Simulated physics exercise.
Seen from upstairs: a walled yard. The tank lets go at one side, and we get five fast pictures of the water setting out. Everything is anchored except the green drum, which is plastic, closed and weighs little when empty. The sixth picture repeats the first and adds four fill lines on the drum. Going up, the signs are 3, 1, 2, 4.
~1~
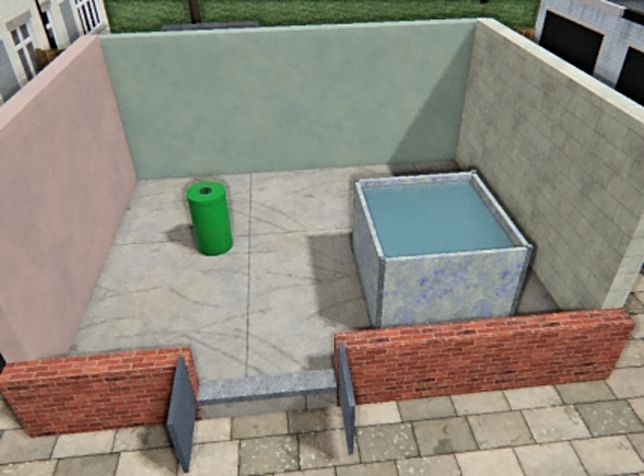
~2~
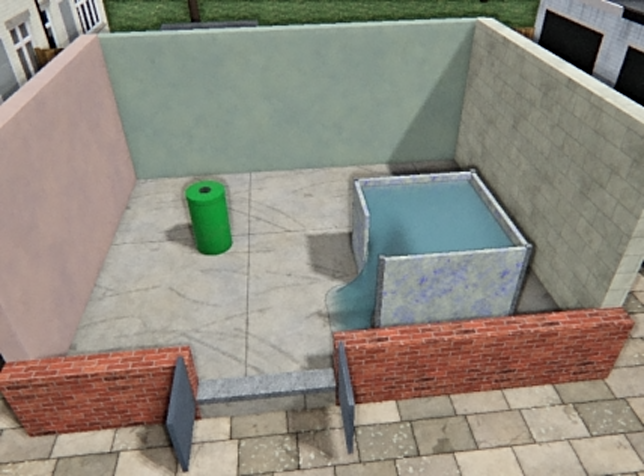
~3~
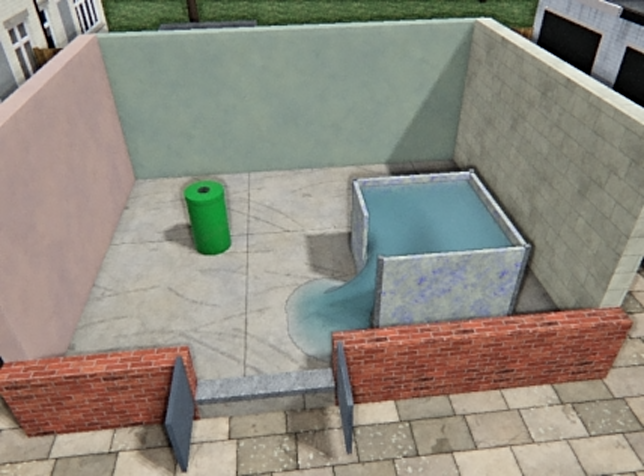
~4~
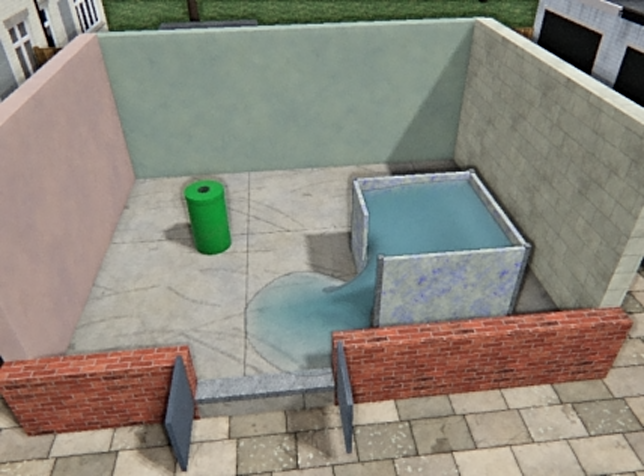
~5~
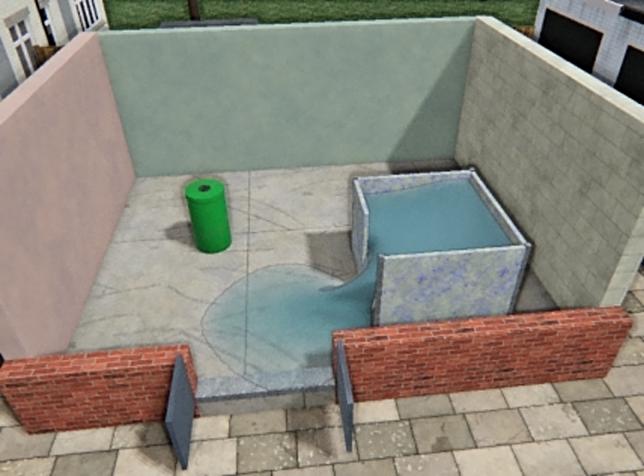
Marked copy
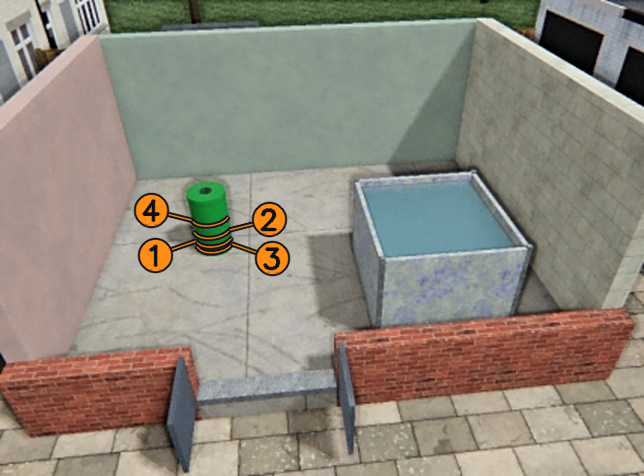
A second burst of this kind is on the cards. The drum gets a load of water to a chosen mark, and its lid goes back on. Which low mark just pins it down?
Line 1.
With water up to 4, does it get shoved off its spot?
No.
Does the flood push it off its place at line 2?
No.
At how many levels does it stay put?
Three of them.
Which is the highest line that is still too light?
The answer is 3.
On the marked copy, 1 at (212, 247); 2 at (211, 238); 3 at (213, 252); 4 at (208, 226); from the bottom up 3, 1, 2, 4.
With 1, it does not move.
With 2, it does not move.
With 3, it is pushed about its own width away.
With 4, it does not move.
